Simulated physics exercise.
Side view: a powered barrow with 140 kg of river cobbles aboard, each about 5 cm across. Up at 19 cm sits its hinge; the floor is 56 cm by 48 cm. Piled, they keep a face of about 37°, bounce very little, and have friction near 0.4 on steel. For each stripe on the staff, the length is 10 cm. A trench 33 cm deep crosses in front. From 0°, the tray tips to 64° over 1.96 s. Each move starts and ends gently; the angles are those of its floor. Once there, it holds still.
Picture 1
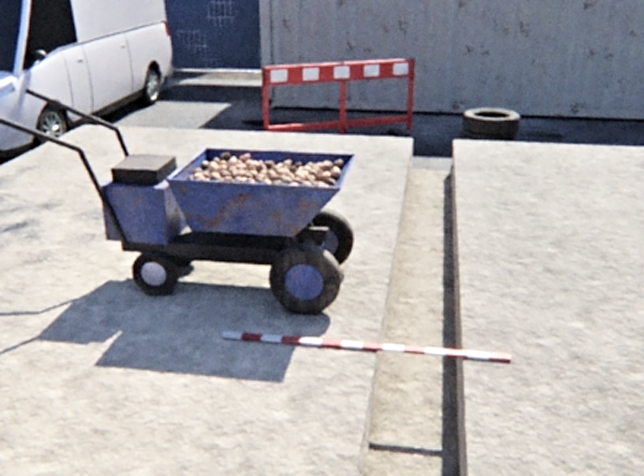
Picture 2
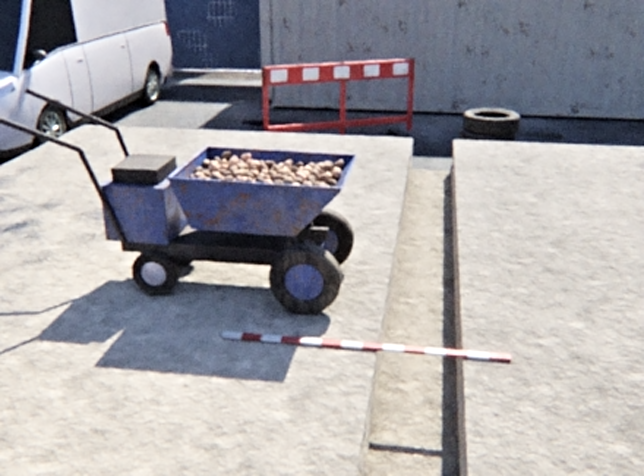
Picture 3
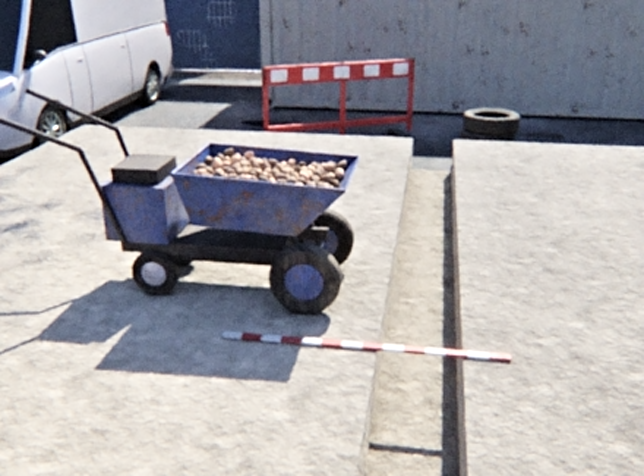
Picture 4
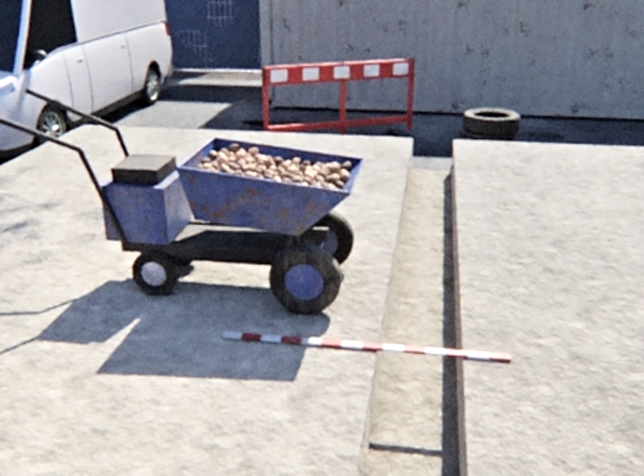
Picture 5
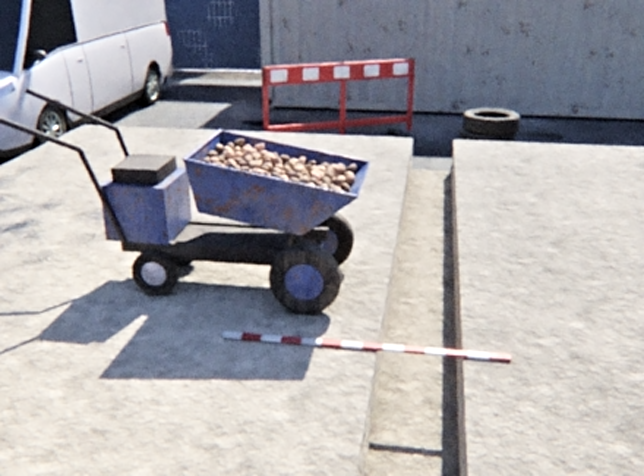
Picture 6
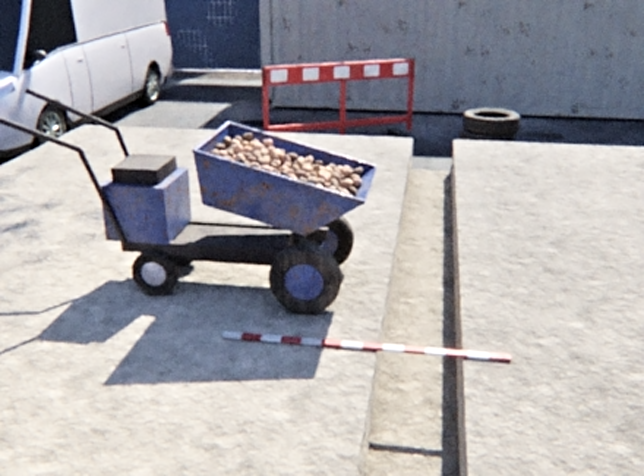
A blue powered barrow heaped with brownish cobbles stands left of centre on sunlit pale concrete, seen from the side and slightly above. A red-and-white striped staff lies across the narrow trench to its right, with a red-and-white barrier, a dark tyre, a grey wall and a white van behind. The barrow stays put while its tray tilts gradually, rear end rising, the stones riding along inside, and the camera remains still.
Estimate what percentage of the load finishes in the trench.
Roughly 85 percent.
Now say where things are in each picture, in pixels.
Lip at (340, 189), floor tilted 0°, highest stones at (260, 166), in the first picture.
The tray is at 1°, its lip at (341, 190); the top of the load is at (261, 166), in the second picture.
Lip at (345, 191), floor tilted 3°, highest stones at (254, 163), in the third picture.
Lip at (350, 194), floor tilted 6°, highest stones at (243, 158), in the fourth picture.
The tray is at 10°, its lip at (357, 197); the top of the load is at (232, 152), in the fifth picture.
The tray is at 14°, its lip at (365, 202); the top of the load is at (238, 144), in the sixth picture.
Then, 0.9 s after the last picture the floor is at 54°, 100 % in the tray; the foremost stones are at (410, 235).
Then, 1.5 s after the last picture the floor is at 64°, 58 % in the tray, 34 % in the trench, 8 % past the trench; the foremost stones are at (512, 300).
Then, 1.8 s after the last picture the floor is at 64°, 34 % in the tray, 51 % in the trench, 14 % past the trench; the foremost stones are at (571, 308).
Then, 3.8 s after the last picture the floor is at 64°, 0 % in the tray, 85 % in the trench, 15 % past the trench; the foremost stones are at (609, 308).
